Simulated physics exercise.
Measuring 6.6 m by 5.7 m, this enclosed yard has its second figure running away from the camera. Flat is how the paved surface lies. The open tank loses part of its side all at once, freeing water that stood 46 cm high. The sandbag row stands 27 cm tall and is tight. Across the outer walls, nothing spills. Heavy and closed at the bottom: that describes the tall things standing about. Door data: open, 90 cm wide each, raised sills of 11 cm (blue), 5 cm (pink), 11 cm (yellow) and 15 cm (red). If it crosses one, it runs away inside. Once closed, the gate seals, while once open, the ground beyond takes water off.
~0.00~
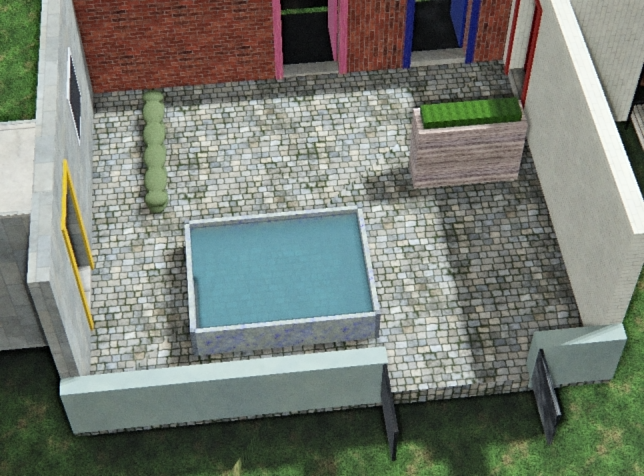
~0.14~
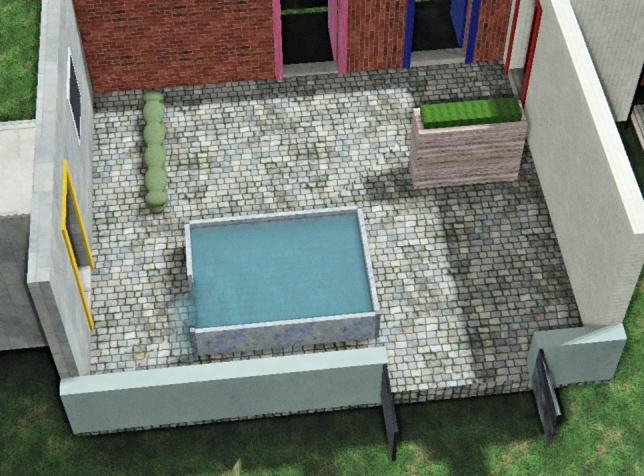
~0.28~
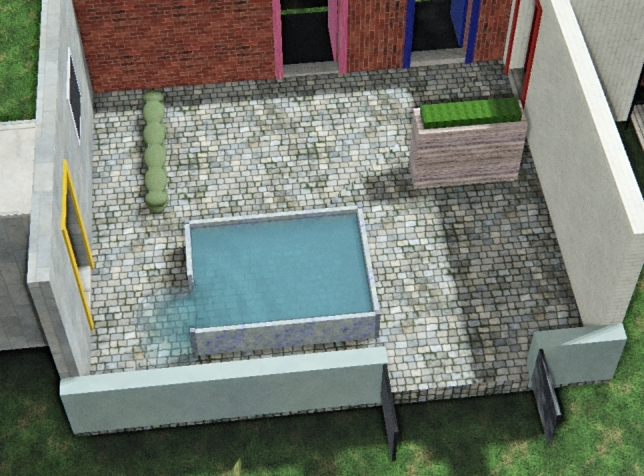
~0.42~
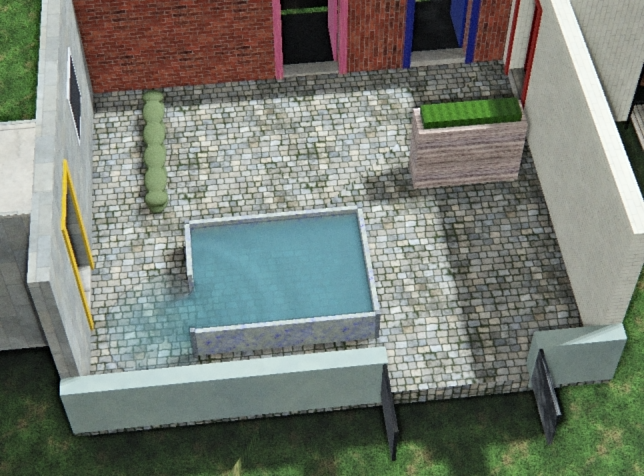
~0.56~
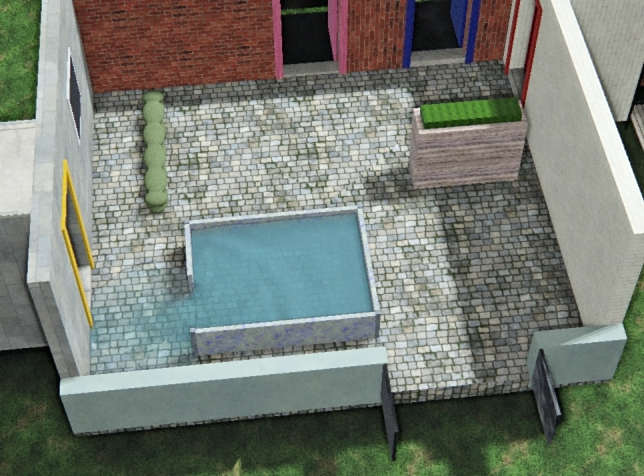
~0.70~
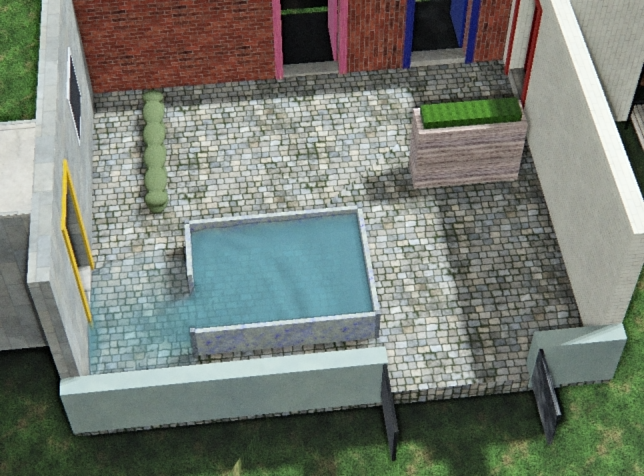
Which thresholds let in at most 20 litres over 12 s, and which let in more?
The blue door lets in at most that; the pink door lets in at most that; the yellow door lets in more; the red door lets in at most that.
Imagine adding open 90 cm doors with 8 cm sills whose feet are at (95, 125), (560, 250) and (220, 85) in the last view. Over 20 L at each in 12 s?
In that order: Beyond it, short of it, short of it.
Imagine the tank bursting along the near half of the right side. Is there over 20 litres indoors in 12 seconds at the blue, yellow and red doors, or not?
Door blue stays within, door yellow stays within, door red stays within.
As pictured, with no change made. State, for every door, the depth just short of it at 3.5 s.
You'd get blue at 0 cm, pink at 0 cm, yellow at 18 cm, and red at 0 cm.
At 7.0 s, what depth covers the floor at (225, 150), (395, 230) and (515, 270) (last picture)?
Depths: About 3, 1 and 4 centimetres.
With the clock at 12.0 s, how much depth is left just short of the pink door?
I'd put it at around 1.5 cm deep.
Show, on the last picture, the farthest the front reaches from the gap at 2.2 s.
(94, 157).
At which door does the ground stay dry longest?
That would be the red door.
After 1.4 s water covers 10 % of the floor and is deepest (38 cm) near (91, 406); blue door not reached, pink door not reached, yellow door 19 cm at the sill, 11 L in, red door not reached.
After 2.2 s water covers 15 % of the floor and is deepest (32 cm) near (91, 393); blue door not reached, pink door not reached, yellow door 22 cm at the sill, 42 L in, red door not reached.
After 3.5 s water covers 30 % of the floor and is deepest (24 cm) near (91, 406); blue door not reached, pink door not reached, yellow door 18 cm at the sill, 93 L in, red door not reached.
After 7.0 s water covers 70 % of the floor and is deepest (18 cm) near (130, 162); blue door not reached, pink door 2 cm at the sill, 0 L in, yellow door 12 cm at the sill, 132 L in, red door not reached.
After 12.0 s water covers 95 % of the floor and is deepest (10 cm) near (93, 241); blue door 6 cm at the sill, 0 L in, pink door 1 cm at the sill, 0 L in, yellow door 8 cm at the sill, 134 L in, red door 6 cm at the sill, 0 L in.
